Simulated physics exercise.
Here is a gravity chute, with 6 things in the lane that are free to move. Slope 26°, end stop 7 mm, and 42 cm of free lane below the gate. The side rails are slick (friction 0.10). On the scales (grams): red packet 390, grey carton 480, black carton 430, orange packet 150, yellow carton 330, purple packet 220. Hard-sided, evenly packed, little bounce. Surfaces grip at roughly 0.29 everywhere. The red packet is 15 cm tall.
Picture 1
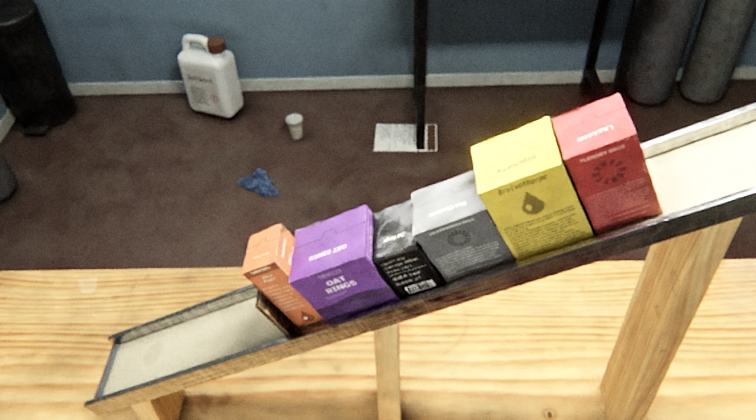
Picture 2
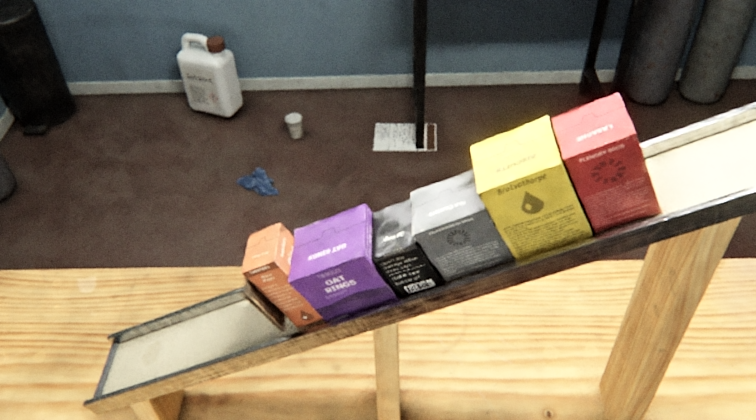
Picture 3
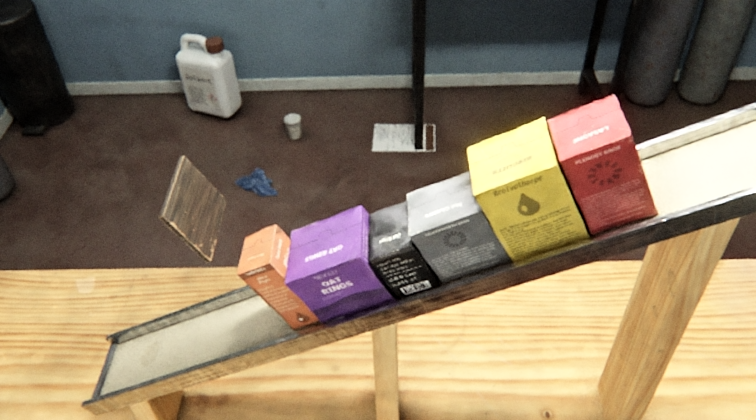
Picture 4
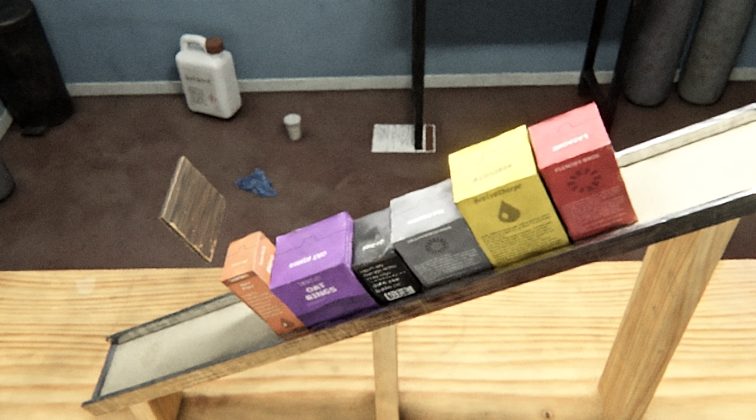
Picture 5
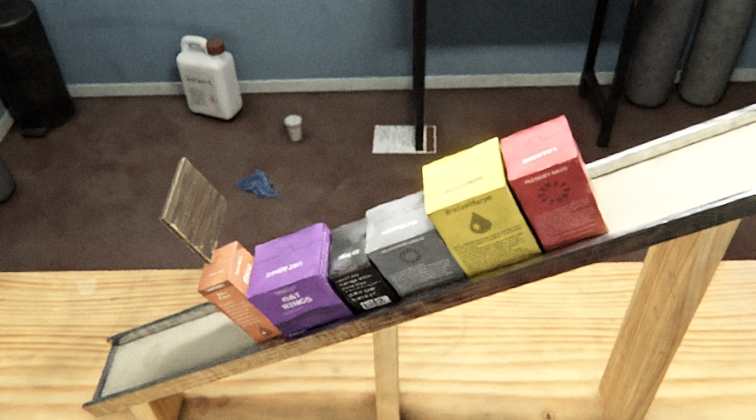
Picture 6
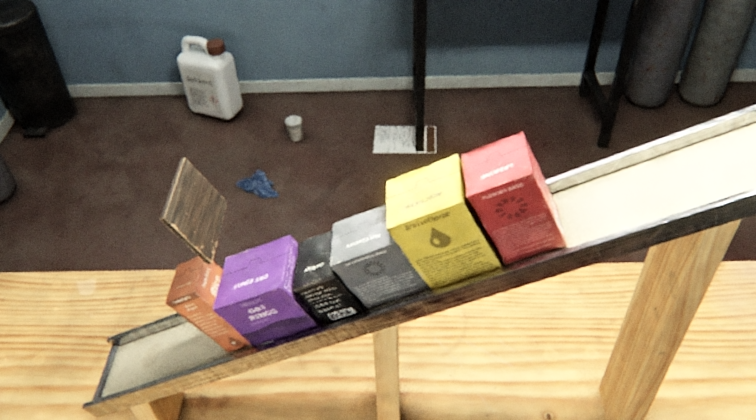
At the start, six boxes sit in a row on a sloping chute, the orange one lowest and the red one highest. A wooden panel then appears beside the chute, and the whole row slides down to the left, staying close together and leaving bare lane behind the red box.
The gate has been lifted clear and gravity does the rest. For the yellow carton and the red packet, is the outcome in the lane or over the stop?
The yellow carton stops in the lane, the red packet stops in the lane.
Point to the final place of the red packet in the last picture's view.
At about (298, 281).
Then, 0.20 s later than the last frame, leader 10 cm from the stop; yellow carton near (343, 261); red packet near (405, 239).
Then, 0.30 s later than the last frame, red packet near (341, 261); yellow carton near (281, 284); orange packet rocked 13° off its seat.
When it is over, over the stop, orange packet; the other 5 in the lane. In the last view, yellow carton near (246, 290), red packet near (298, 281).
